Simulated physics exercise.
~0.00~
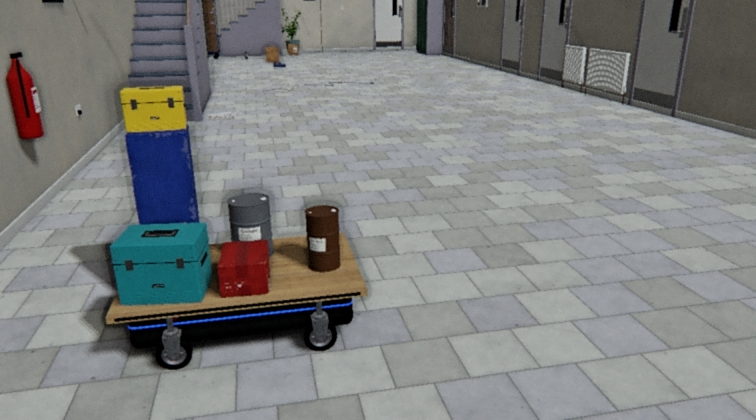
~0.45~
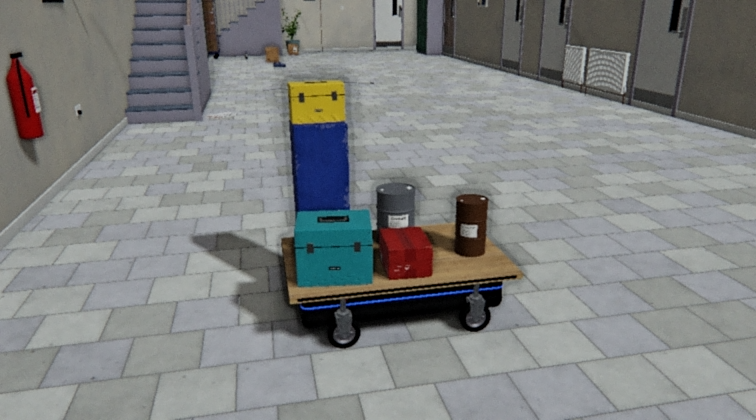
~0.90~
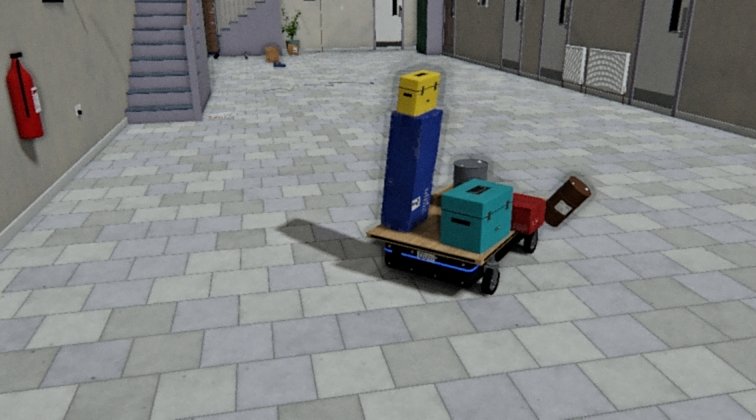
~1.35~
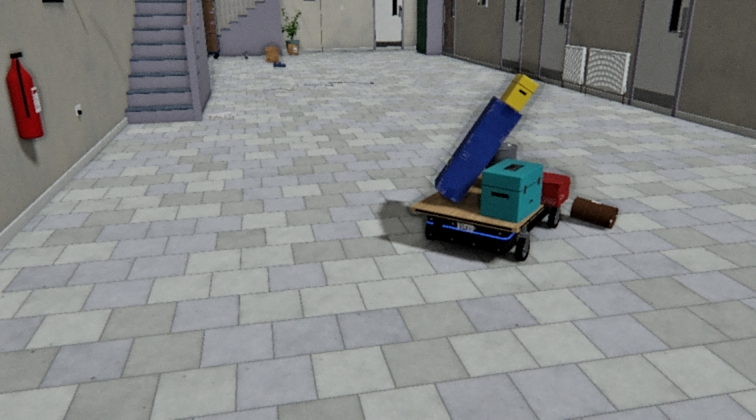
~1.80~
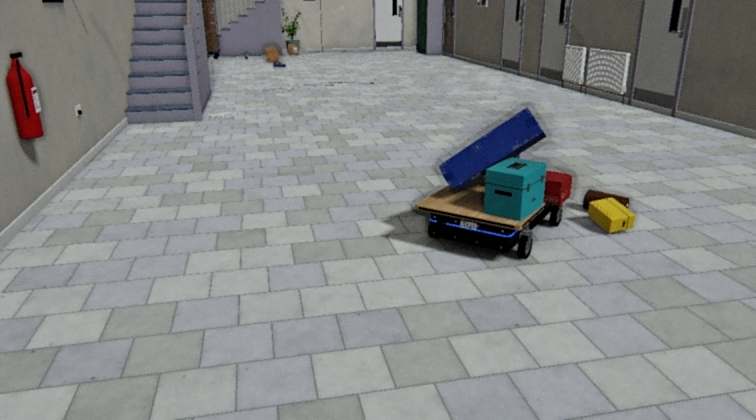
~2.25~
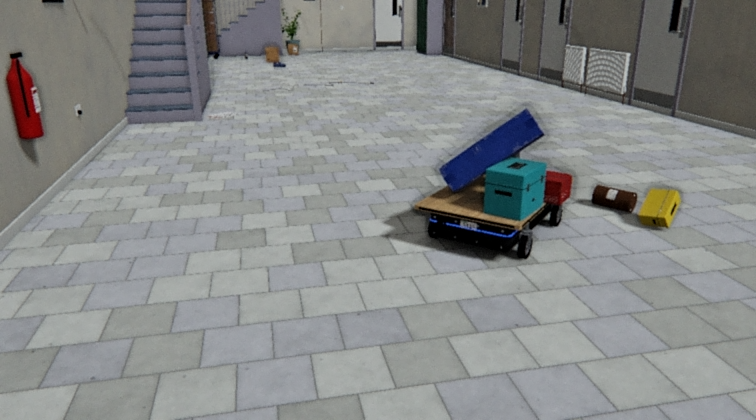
A flat cart with a wooden deck rolls rightward across a grey tiled hall, seen from a fixed, raised viewpoint, with stairs and a red extinguisher at left. It carries a yellow toolbox atop a tall blue box, a turquoise toolbox, a red box, and grey and brown canisters. As the cart swings away toward the back of the hall, the brown canister tips off the right side. The blue box leans over, and the yellow toolbox drops to the floor. The cart stops with the blue box slanting steeply, the turquoise toolbox still upright, and the yellow toolbox lying beside the brown canister.
